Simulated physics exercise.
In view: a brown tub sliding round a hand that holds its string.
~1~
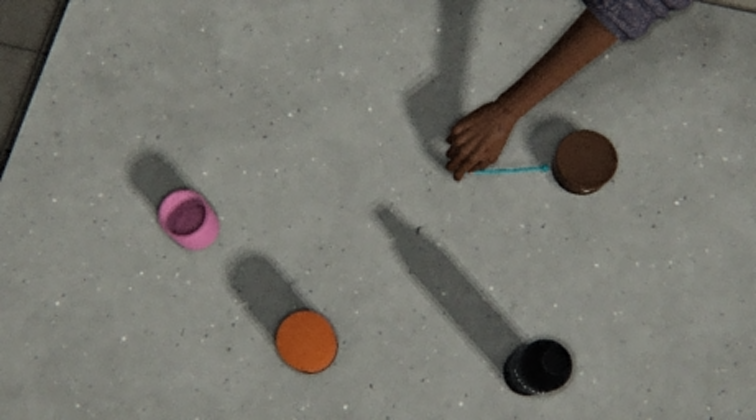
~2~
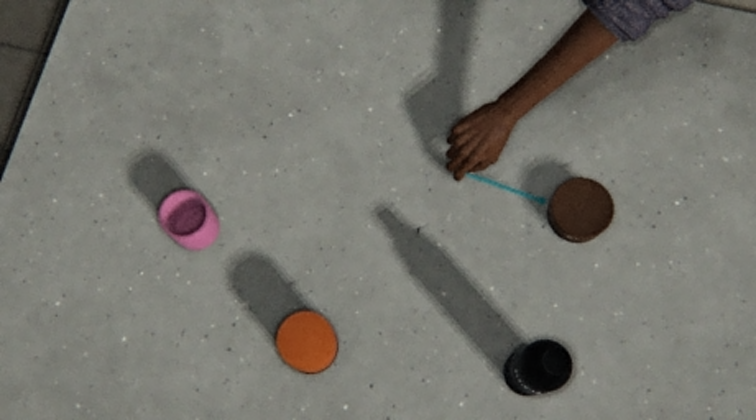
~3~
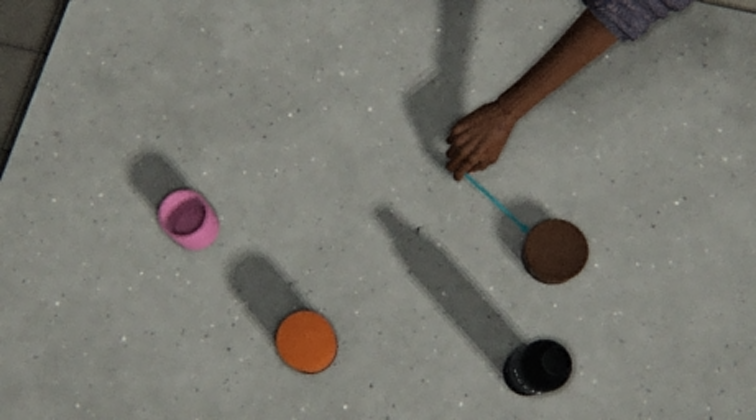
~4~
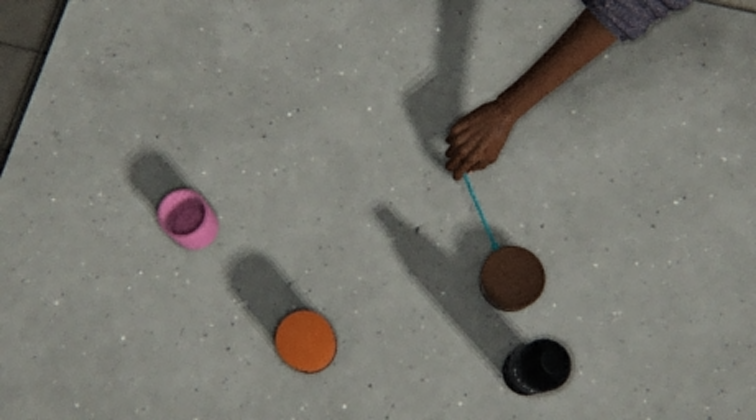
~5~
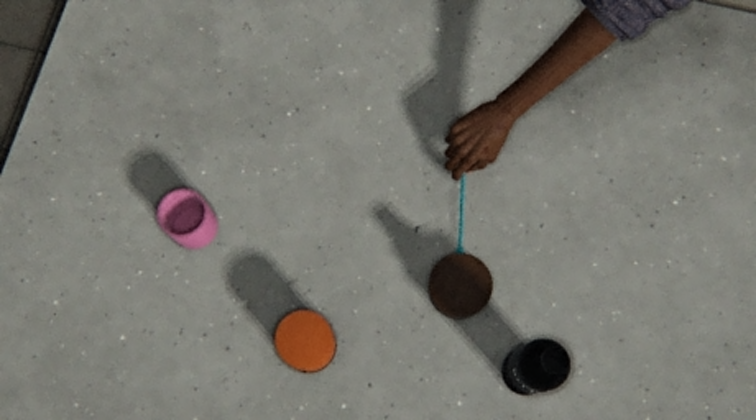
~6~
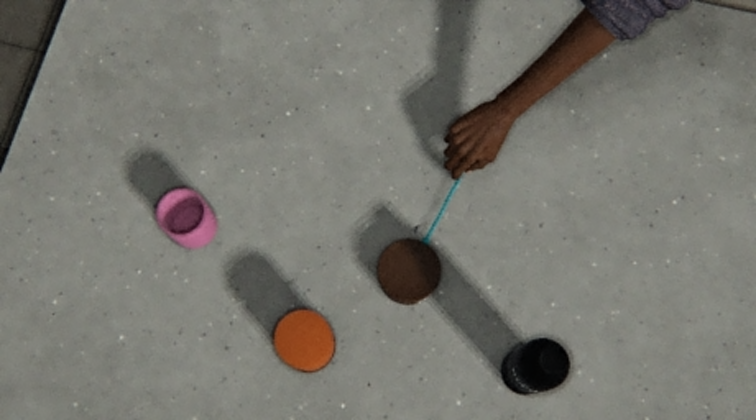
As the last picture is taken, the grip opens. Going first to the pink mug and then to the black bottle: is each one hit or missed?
First to last, the pink mug is missed, the black bottle is missed.
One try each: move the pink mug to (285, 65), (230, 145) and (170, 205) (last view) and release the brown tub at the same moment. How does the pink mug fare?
Position one: No contact; position two: Contact; position three: No contact.
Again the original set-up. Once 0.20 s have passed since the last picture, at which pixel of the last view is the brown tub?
Around (225, 140).
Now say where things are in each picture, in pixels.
The first frame shows brown tub (587, 159); pink mug (183, 213); black bottle (557, 361); orange jar (305, 340).
The second frame shows brown tub (583, 207).
The third frame shows brown tub (557, 249).
The fourth frame shows brown tub (513, 277).
The fifth frame shows brown tub (461, 284).
The sixth frame shows brown tub (409, 270); pink mug (181, 212); black bottle (555, 360); orange jar (303, 338); going round clockwise.
Then, 0.08 s on from there, tub near (328, 215).
Then, 0.20 s on from there, tub near (225, 140).
In the end, tub off the table. The pink mug remains clear and the black bottle escapes it.
